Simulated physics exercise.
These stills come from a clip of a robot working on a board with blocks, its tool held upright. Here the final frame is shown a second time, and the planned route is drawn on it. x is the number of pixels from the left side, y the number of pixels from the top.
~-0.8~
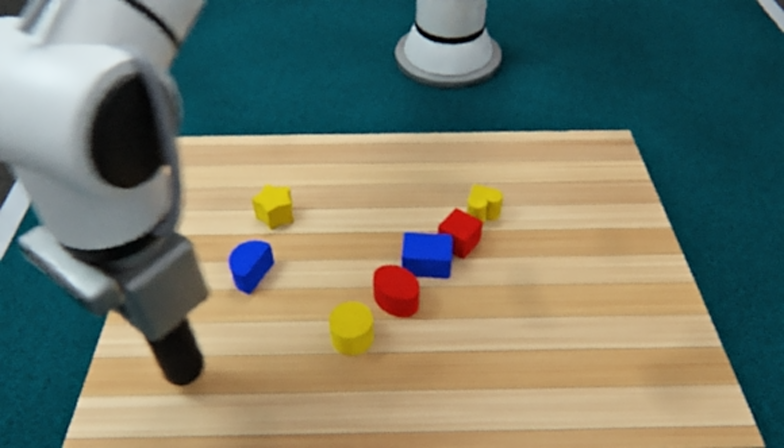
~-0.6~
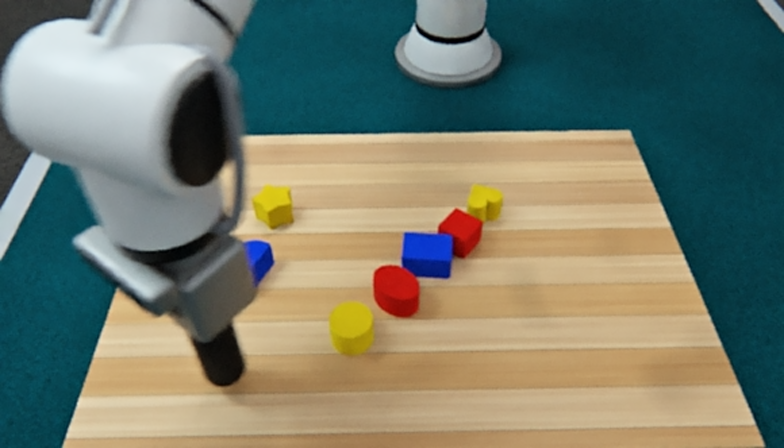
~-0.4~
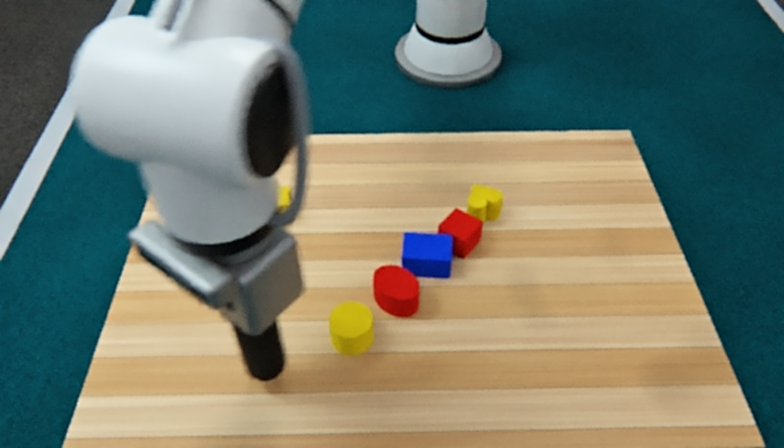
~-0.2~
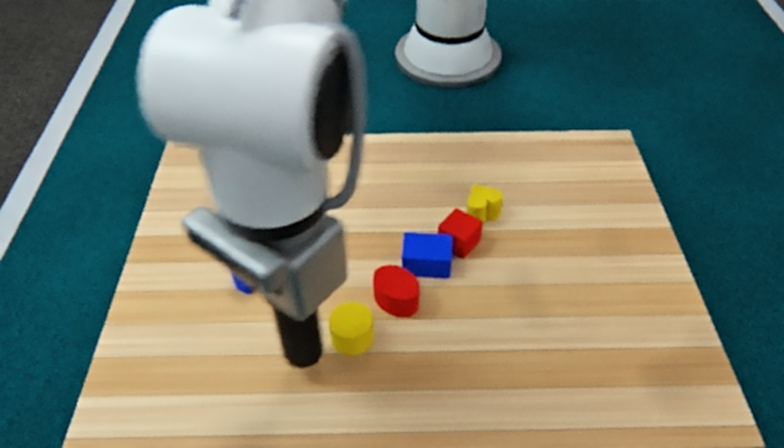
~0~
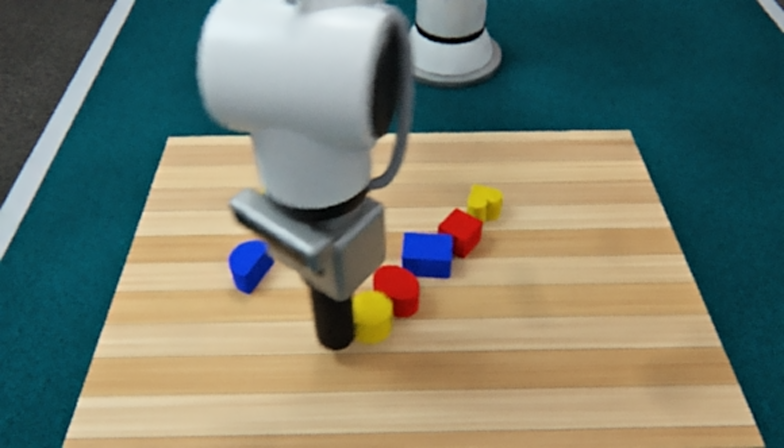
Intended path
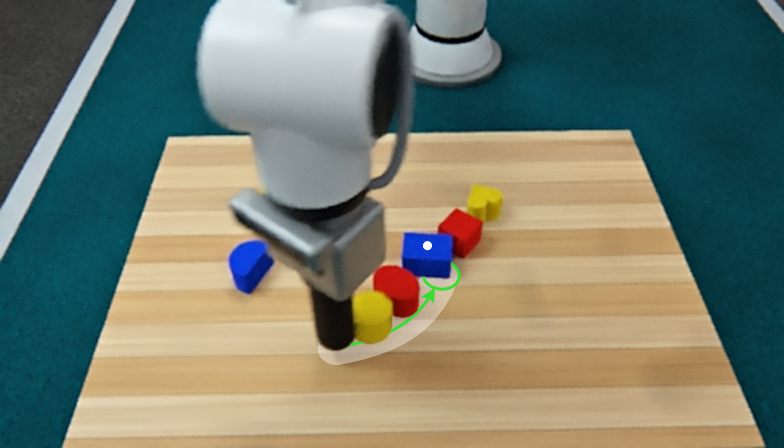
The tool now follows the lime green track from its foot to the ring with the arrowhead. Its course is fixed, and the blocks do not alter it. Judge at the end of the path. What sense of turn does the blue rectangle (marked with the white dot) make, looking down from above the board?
The answer is clockwise.
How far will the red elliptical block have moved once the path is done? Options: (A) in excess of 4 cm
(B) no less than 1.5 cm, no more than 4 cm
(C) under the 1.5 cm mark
Answer: A.
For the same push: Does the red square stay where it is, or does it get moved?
The red square changes place.
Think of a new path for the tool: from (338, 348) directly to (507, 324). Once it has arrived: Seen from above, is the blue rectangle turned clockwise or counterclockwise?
From the top: Clockwise.
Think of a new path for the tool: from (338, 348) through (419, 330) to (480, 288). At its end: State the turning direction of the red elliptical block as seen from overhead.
Rotates counter-clockwise.
The drawn path runs from (338, 348) through (385, 334) and (421, 308) to (441, 275); the dot is on the blue rectangle.
What follows on the original path. One third of the way, tool at (385, 321); yellow circular block at (414, 292); red elliptical block at (416, 260), turned 50° anticlockwise; blue rectangle at (431, 233), turned 30° clockwise; red square at (464, 220).
Two thirds of the way, tool at (423, 294); yellow circular block at (456, 271); red elliptical block at (415, 254), turned 50° anticlockwise; blue rectangle at (433, 228), turned 35° clockwise; red square at (467, 217).
At the end, tool at (442, 262); yellow circular block at (481, 251); red elliptical block at (411, 241), turned 80° anticlockwise; blue rectangle at (434, 215), turned 45° clockwise; red square at (470, 209).
